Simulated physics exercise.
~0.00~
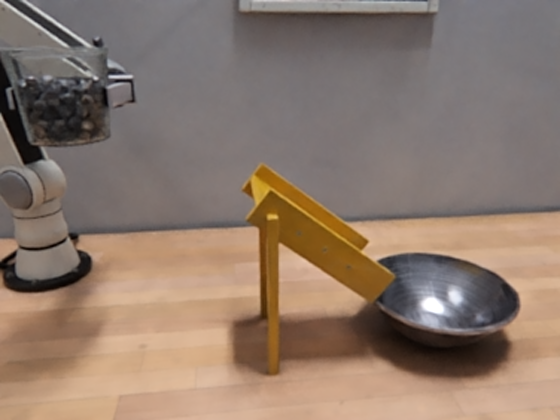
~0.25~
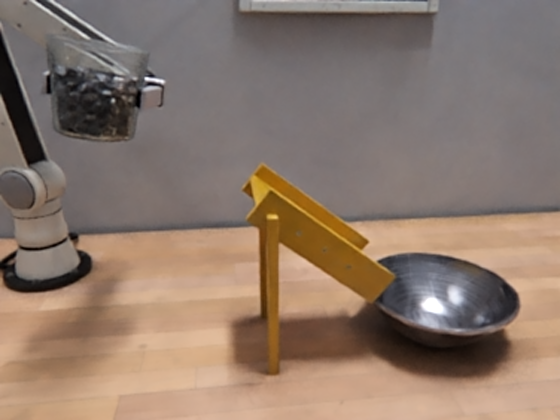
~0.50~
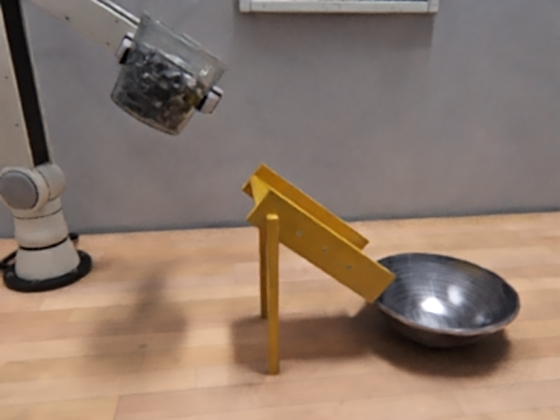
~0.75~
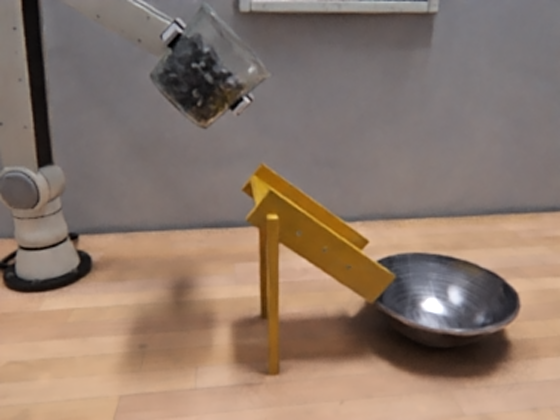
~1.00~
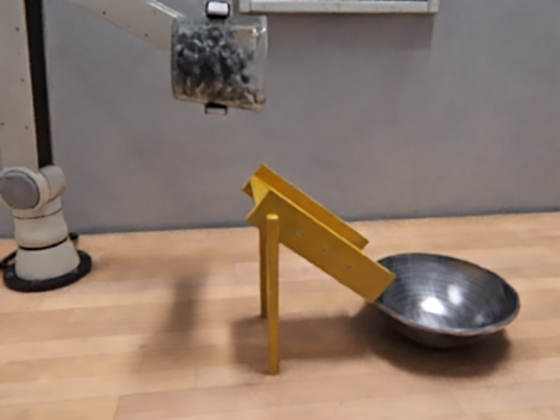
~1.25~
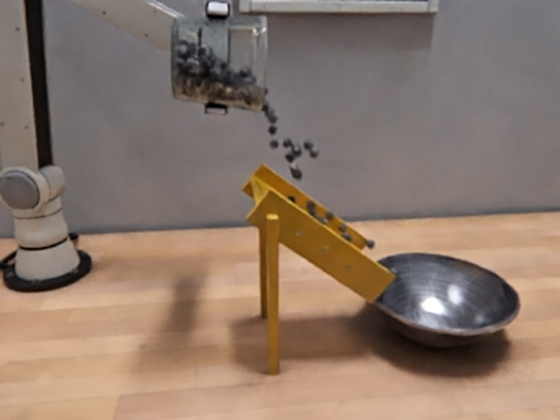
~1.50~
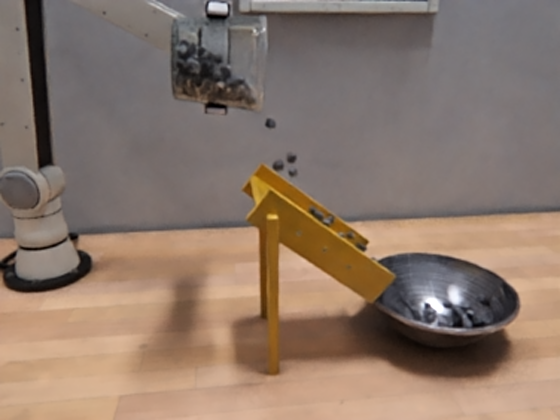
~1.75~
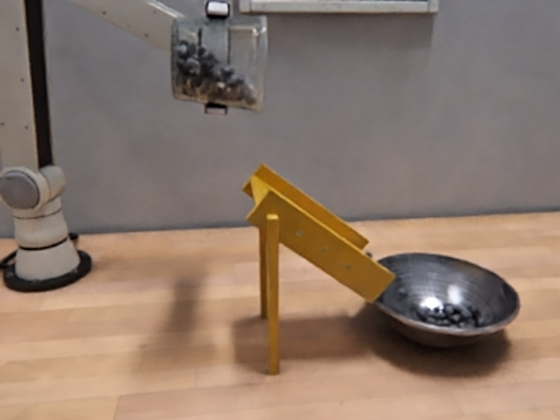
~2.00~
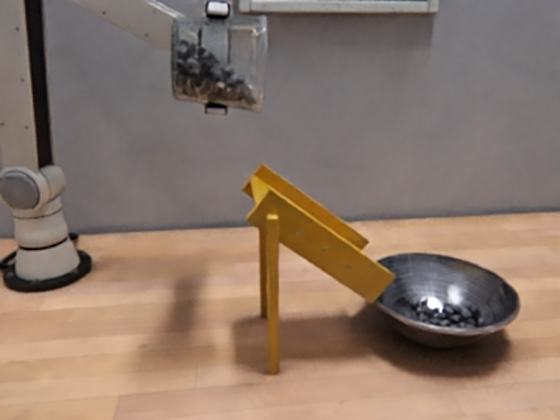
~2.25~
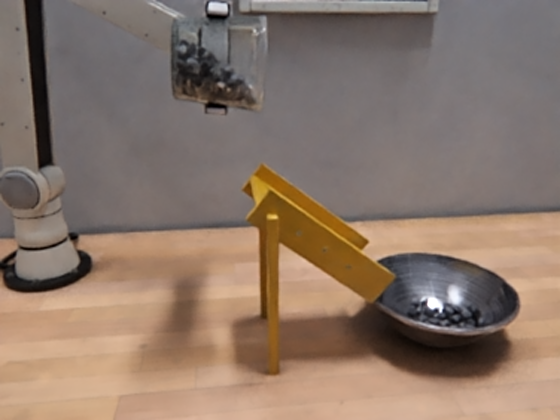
A robot arm tips a clear cup, sending some pebbles down a yellow chute into a bowl.
